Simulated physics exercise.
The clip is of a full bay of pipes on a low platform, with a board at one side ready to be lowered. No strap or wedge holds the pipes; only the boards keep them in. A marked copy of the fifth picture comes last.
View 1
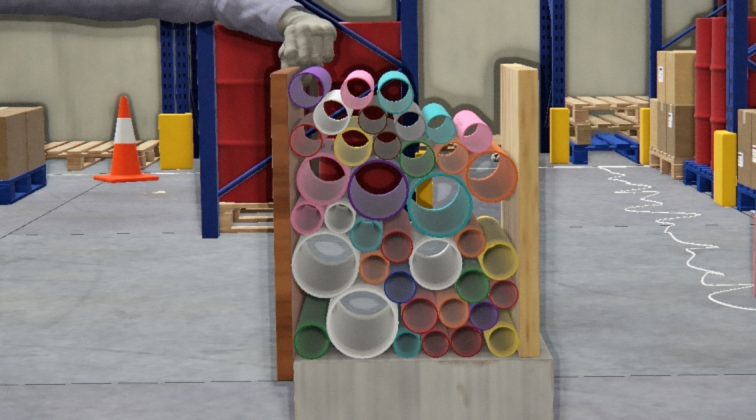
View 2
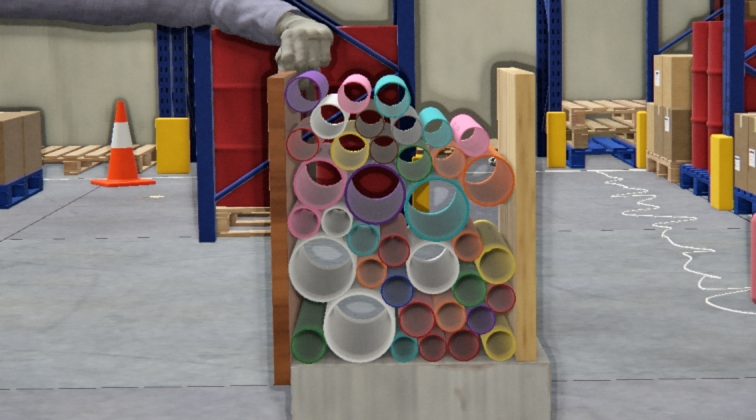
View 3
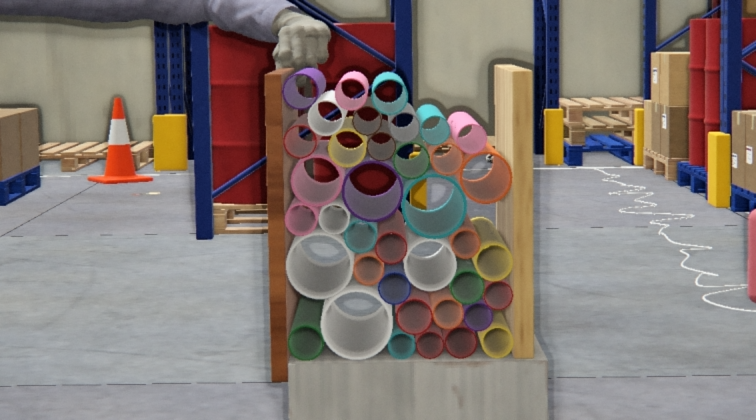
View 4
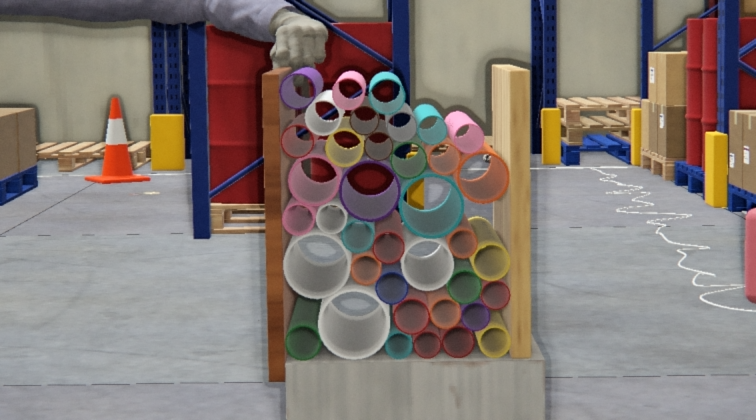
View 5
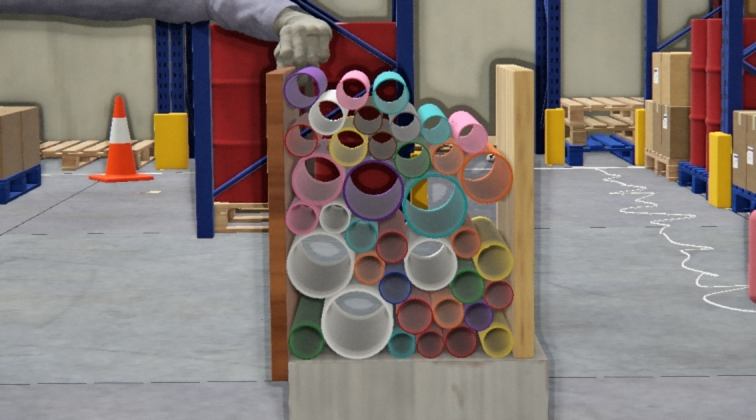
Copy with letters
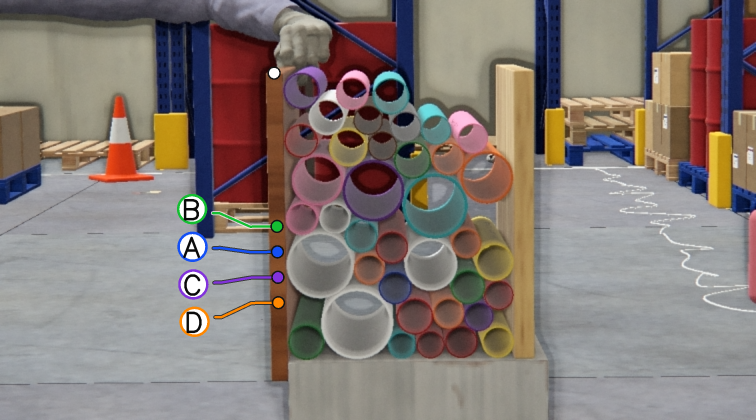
Colorful pipes sat stacked between two wooden boards on a low platform in a warehouse, while a gloved hand rested on top of the left board; only the view shifted slightly, and the pile stayed put.
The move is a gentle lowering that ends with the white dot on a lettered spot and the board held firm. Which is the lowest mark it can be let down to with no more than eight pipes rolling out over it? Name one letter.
No lower than B.
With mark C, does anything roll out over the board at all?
At C: Yes.
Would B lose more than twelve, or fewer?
At B, fewer than twelve.
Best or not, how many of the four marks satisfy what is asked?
One of them.
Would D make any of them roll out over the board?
Yes, at D.
On the copy, A at (278, 252); B at (277, 226); C at (278, 277); D at (279, 303); the white dot at (274, 73).
On B. First, top of the board (284, 139).
Then, top of the board (285, 214).
Finally, top of the board (286, 226), about four out over the board.
By contrast, A nine out over the board; C more than eight out over the board; D more than eight out over the board.
